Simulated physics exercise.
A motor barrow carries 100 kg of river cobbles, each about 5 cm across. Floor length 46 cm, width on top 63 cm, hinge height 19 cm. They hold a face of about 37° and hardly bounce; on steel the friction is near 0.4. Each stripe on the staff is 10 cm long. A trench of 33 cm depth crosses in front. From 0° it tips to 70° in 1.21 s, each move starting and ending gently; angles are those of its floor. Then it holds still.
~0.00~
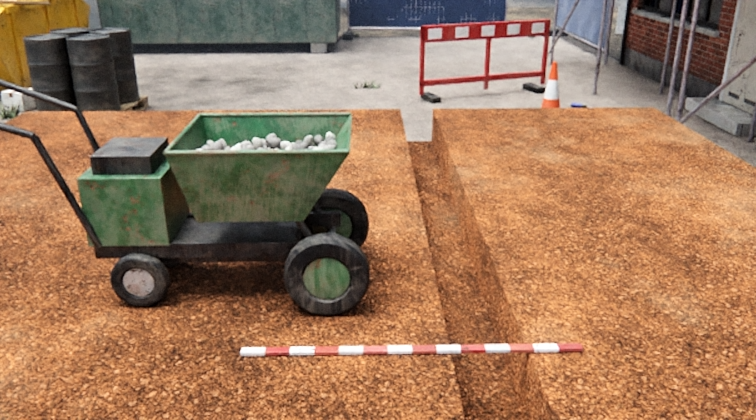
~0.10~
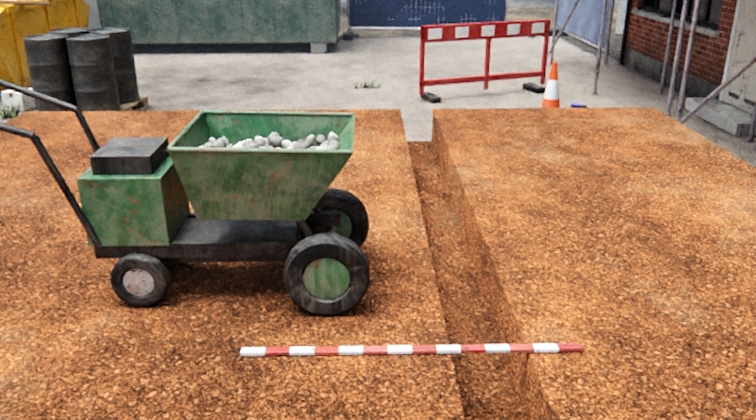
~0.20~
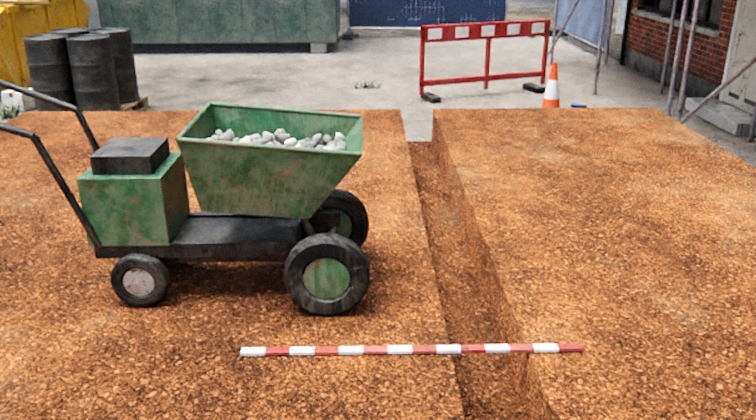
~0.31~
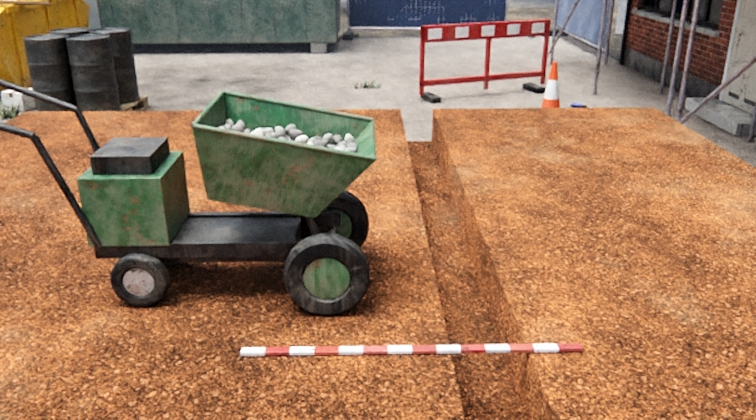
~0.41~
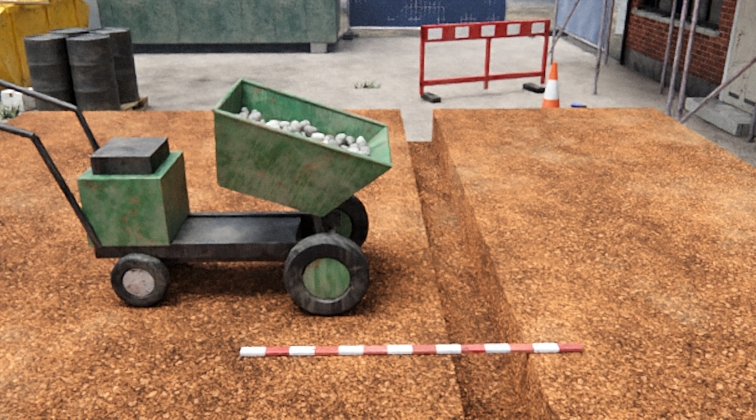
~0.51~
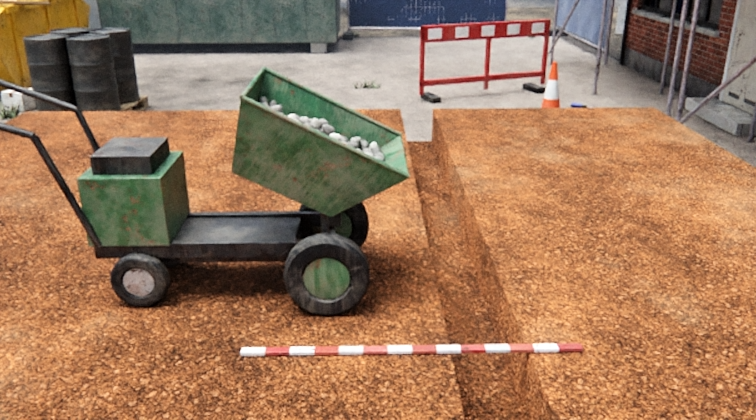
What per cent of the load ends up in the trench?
Some 75 per cent of it.
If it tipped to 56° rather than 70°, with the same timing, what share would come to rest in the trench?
In that case some 15 per cent.
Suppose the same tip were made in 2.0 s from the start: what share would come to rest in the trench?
Then about 85 per cent.
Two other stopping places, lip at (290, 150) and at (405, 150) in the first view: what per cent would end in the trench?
Near 75 per cent from the first place, 25 from the second.
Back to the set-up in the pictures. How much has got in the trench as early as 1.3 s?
About 15 per cent by then.
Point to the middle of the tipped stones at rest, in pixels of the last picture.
Near (476, 322).
After 0.9 s the floor is at 59°; 100 % in the skip; the foremost stones are at (438, 206).
After 1.3 s the floor is at 70°; 79 % in the skip, 17 % in the trench, 4 % past the trench; the foremost stones are at (530, 283).
After 1.7 s the floor is at 70°; 48 % in the skip, 34 % in the trench, 18 % past the trench; the foremost stones are at (588, 270).
After 3.6 s the floor is at 70°; 6 % in the skip, 75 % in the trench, 19 % past the trench; the foremost stones are at (644, 274).
